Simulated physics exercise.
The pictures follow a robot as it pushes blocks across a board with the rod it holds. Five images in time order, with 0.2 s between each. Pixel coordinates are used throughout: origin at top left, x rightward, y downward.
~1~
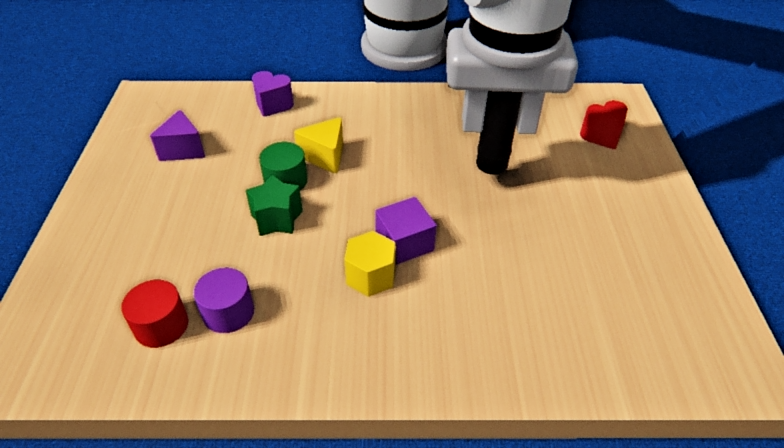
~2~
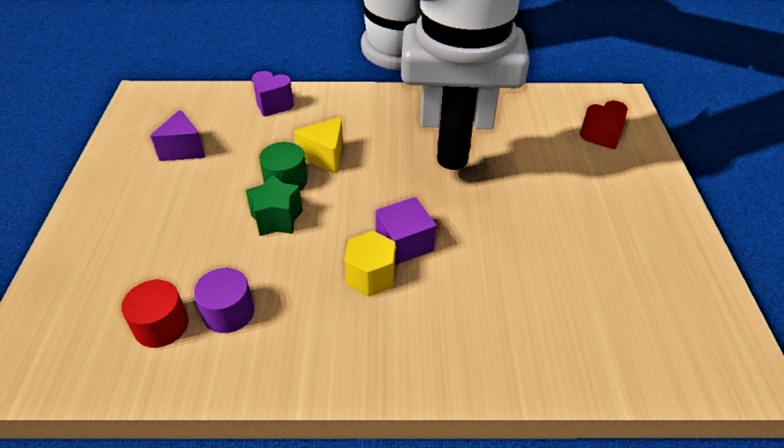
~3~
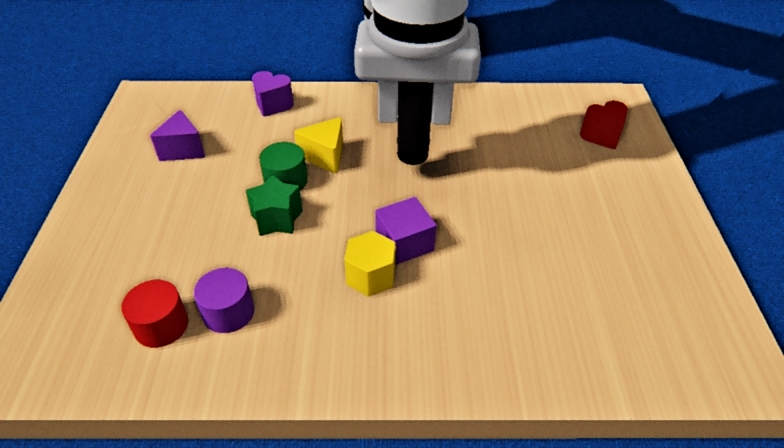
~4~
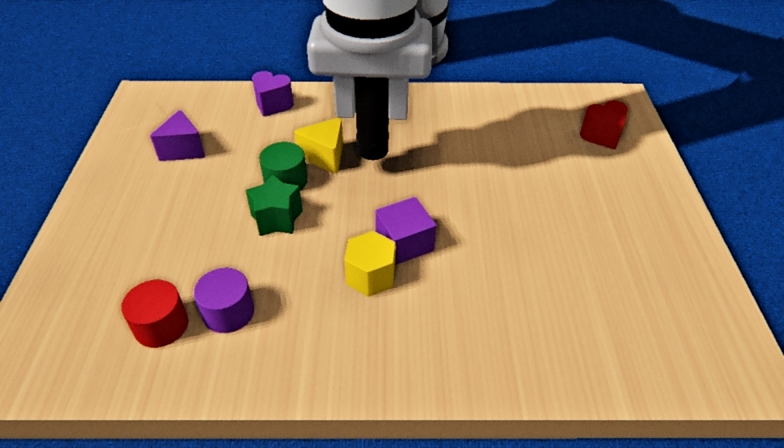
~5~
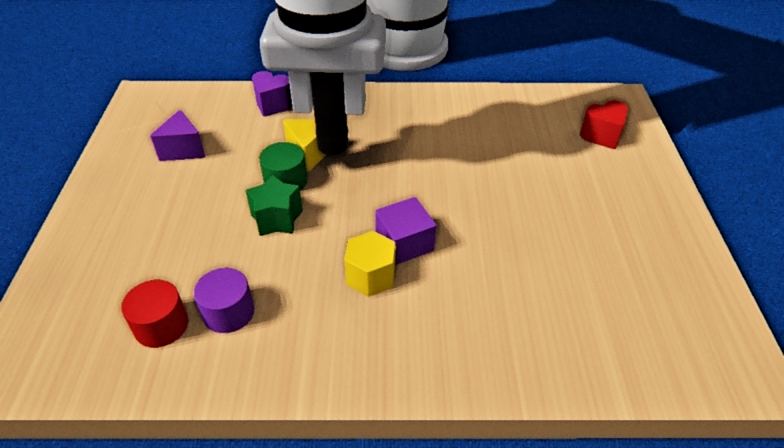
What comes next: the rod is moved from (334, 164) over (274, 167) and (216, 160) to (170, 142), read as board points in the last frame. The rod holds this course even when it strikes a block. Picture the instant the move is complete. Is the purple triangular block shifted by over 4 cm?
In short: Yes.
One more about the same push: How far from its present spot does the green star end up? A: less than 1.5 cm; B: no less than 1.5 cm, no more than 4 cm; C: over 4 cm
I choose A.
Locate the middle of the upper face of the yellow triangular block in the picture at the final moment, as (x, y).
At the end it should sit near (282, 121).
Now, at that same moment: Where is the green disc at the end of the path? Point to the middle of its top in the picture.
The centre of its top face lies at (245, 166).
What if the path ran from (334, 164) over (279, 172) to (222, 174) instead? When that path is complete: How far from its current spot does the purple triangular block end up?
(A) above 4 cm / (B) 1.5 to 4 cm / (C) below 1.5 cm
The one that fits is C, below 1.5 cm.
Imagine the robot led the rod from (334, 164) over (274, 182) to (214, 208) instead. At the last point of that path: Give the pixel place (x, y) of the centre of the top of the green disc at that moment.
Its top middle: (168, 200).
The first path, step by step. One third of the way, rod at (270, 150); green disc at (249, 165); yellow triangular block at (282, 121), turned 50° clockwise.
Two thirds of the way, rod at (211, 142); purple triangular block at (173, 124); green disc at (245, 166); yellow triangular block at (282, 121), turned 55° clockwise.
At the end, rod at (164, 125); purple triangular block at (124, 111), turned 15° anticlockwise; green star in place; green disc at (245, 166); yellow triangular block at (282, 121), turned 55° clockwise.
